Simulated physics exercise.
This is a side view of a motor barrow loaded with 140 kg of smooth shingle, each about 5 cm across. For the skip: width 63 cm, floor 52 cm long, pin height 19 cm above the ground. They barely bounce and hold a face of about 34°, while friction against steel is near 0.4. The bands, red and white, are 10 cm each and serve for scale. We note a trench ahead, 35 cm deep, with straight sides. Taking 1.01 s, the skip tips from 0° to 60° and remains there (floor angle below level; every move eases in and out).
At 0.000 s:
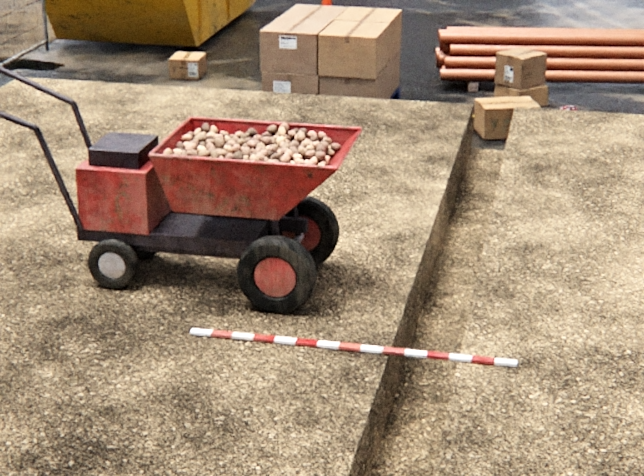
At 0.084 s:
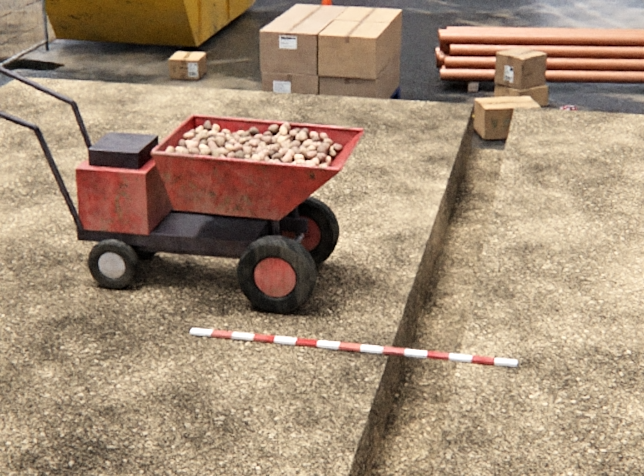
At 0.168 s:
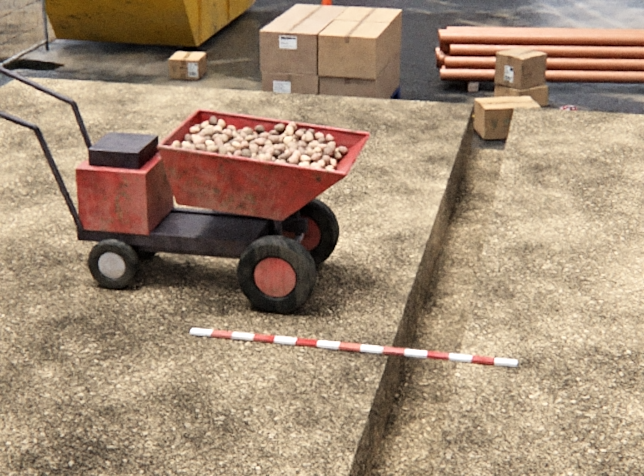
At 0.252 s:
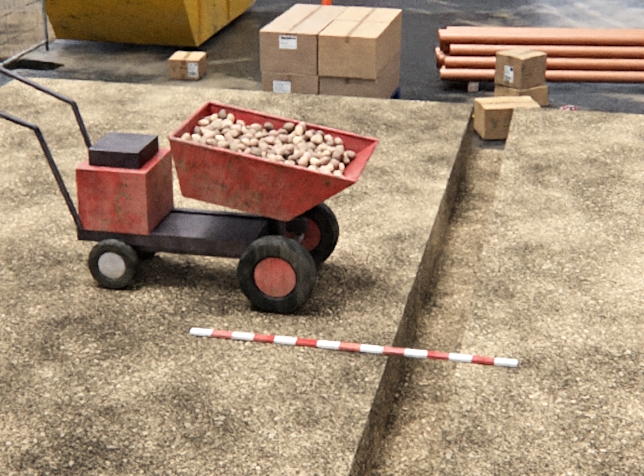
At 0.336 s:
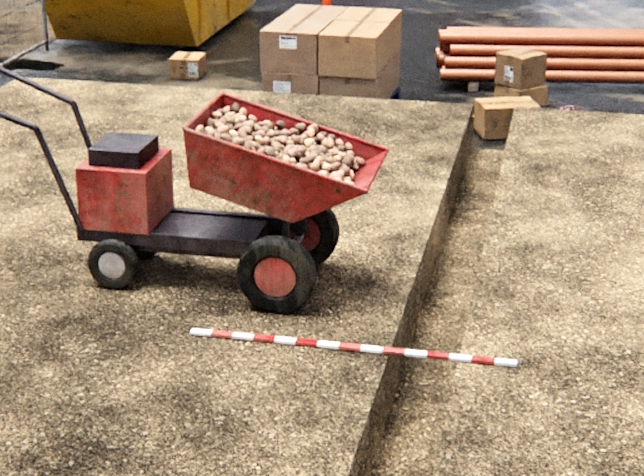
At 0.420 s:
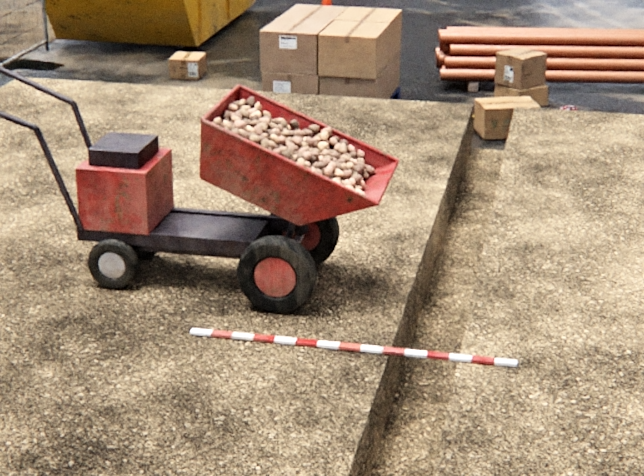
Red skip of smooth stones on a motor barrow tilting steadily forward to the right, beside a straight-sided trench.
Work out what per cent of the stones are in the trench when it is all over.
It comes to roughly 71 per cent.
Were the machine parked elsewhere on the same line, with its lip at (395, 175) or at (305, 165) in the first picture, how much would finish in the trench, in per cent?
Roughly 15 percent for the first, and 95 percent for the second.
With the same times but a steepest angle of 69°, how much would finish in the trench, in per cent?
It would be close to 80 percent.
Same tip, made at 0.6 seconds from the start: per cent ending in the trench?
It'd be some 55 per cent.
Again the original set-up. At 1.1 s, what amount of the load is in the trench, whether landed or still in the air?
At that moment: Approx. 25 %.
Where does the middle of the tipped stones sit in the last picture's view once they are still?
In the last view, about (453, 342).
After 0.8 s the floor is at 51°; 100 % in the skip; the foremost stones are at (410, 221).
After 1.1 s the floor is at 60°; 69 % in the skip, 27 % in the trench, 4 % past the trench; the foremost stones are at (488, 306).
After 1.5 s the floor is at 60°; 29 % in the skip, 43 % in the trench, 27 % past the trench; the foremost stones are at (605, 324).
After 3.4 s the floor is at 60°; 0 % in the skip, 71 % in the trench, 29 % past the trench; the foremost stones are past the picture's edge.
